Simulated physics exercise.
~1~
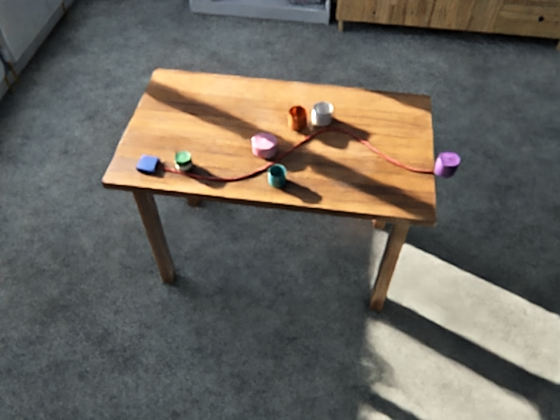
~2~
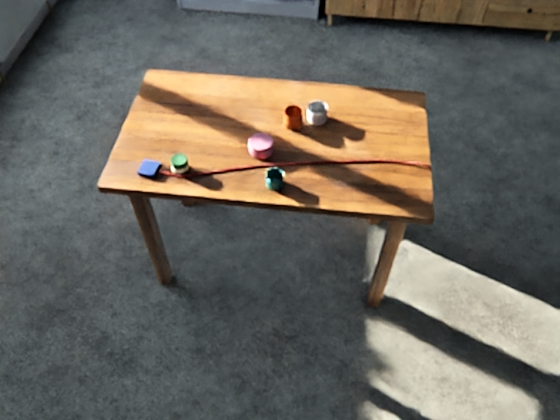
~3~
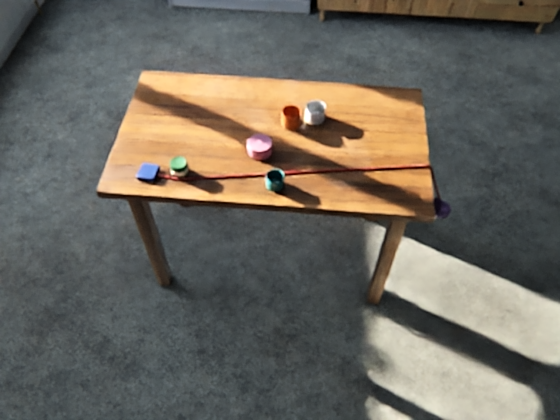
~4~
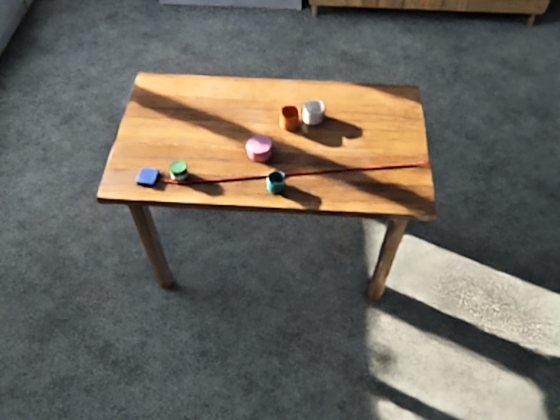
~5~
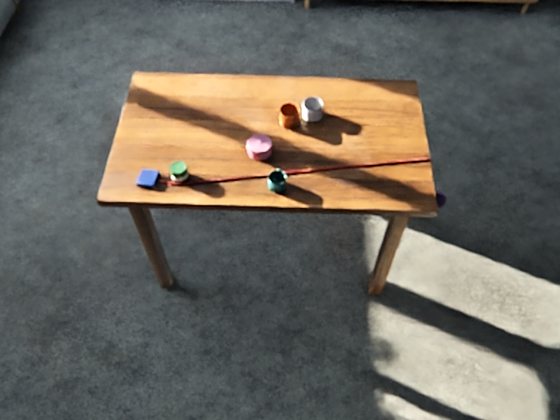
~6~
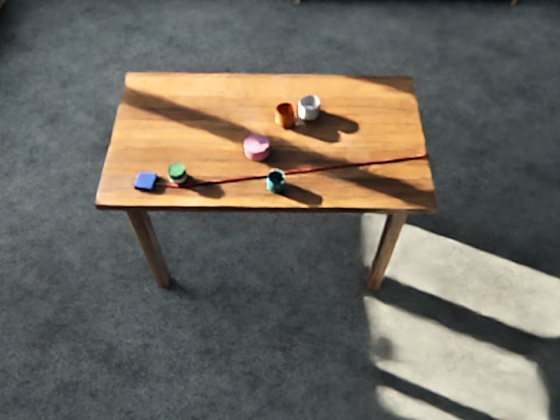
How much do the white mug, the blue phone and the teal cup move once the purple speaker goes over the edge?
They hardly move at all. The white mug, the blue phone and the teal cup all end up more or less where they began on the table.
